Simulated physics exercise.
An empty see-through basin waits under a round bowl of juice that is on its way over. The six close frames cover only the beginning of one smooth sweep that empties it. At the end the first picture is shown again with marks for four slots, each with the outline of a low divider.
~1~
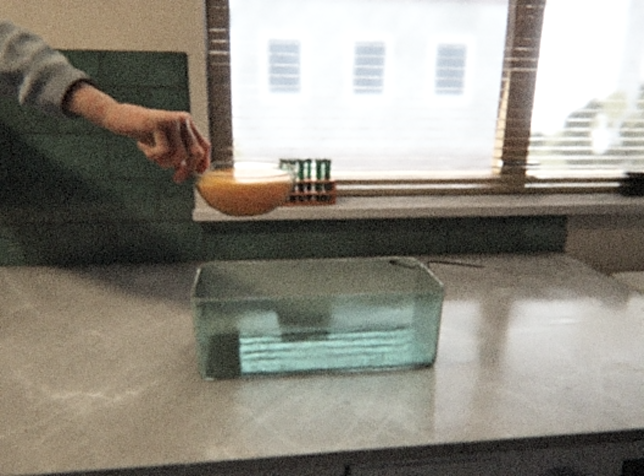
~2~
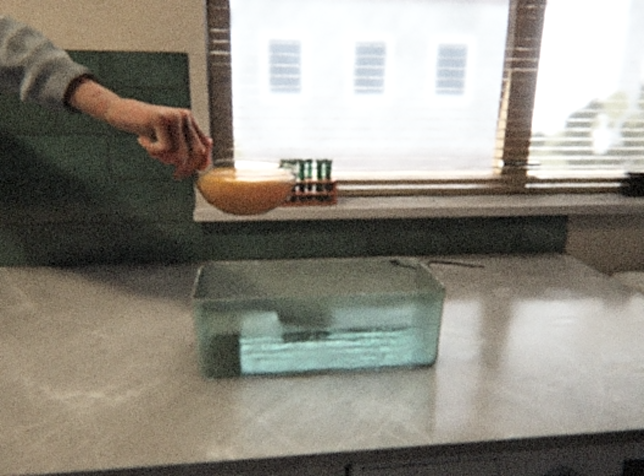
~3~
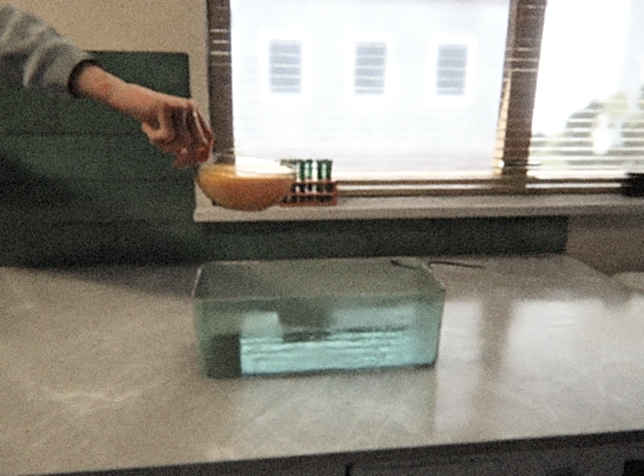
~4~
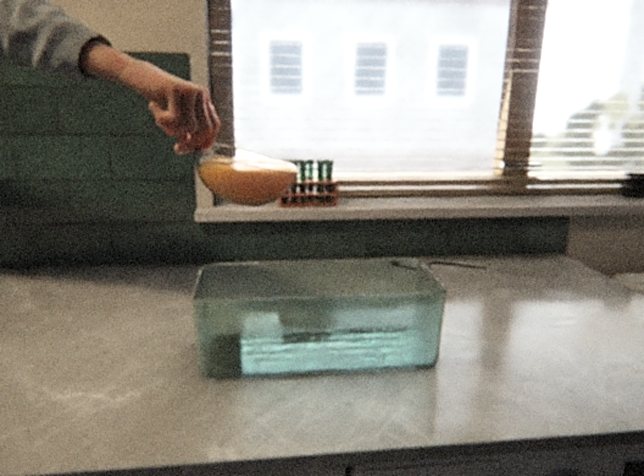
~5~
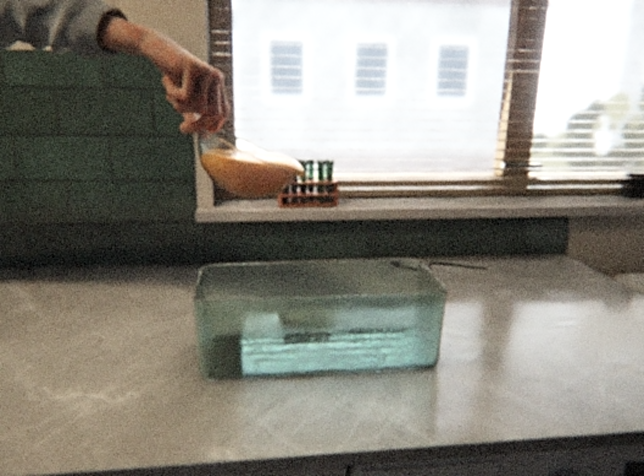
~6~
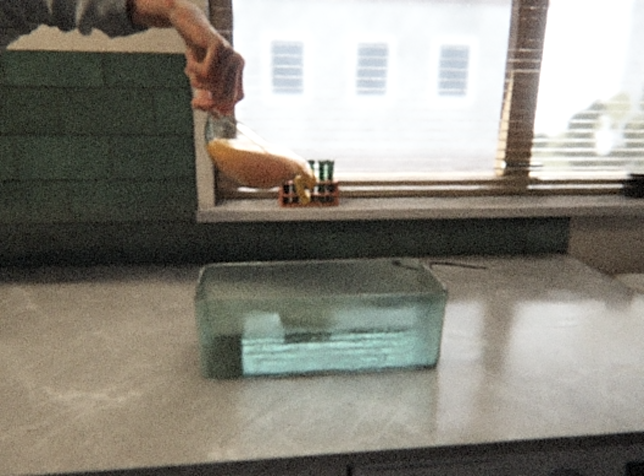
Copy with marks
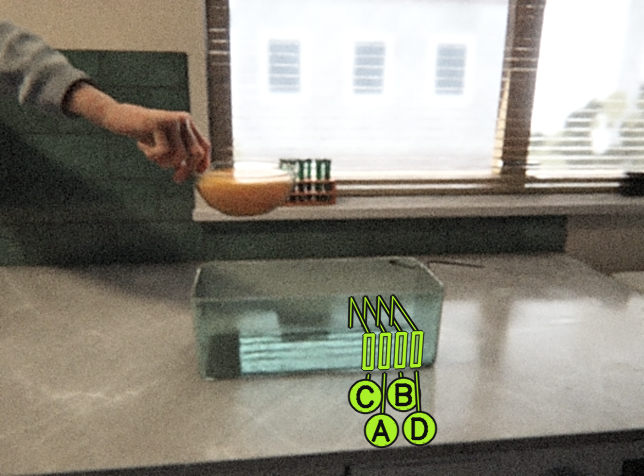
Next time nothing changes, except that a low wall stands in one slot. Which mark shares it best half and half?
Best: A.
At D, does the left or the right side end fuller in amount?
The left side.
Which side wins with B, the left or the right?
The left one.
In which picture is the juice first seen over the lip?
Picture 4.
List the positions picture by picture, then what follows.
Upright, lip at (296, 168); basin from (198, 376) to (436, 363); nothing has left yet.
Upright, lip at (296, 168); nothing has left yet.
Tipped about 7°, lip at (297, 169); nothing has left yet.
Tipped about 15°, lip at (297, 169); juice is over the lip, down to (297, 169).
Tipped about 25°, lip at (298, 169); juice is over the lip, down to (301, 174).
Tipped about 37°, lip at (298, 169); juice is over the lip, down to (305, 199).
On the marked copy, A at (384, 373); B at (400, 372); C at (368, 374); D at (416, 371).
Choosing A, about 48 % ends left of the wall and 48 % right of it; 4 % is lost outside.
Choosing B, about 80 % ends left of the wall and 18 % right of it.
Choosing C, about 23 % ends left of the wall and 74 % right of it; 3 % is lost outside.
Choosing D, about 94 % ends left of the wall and 3 % right of it.
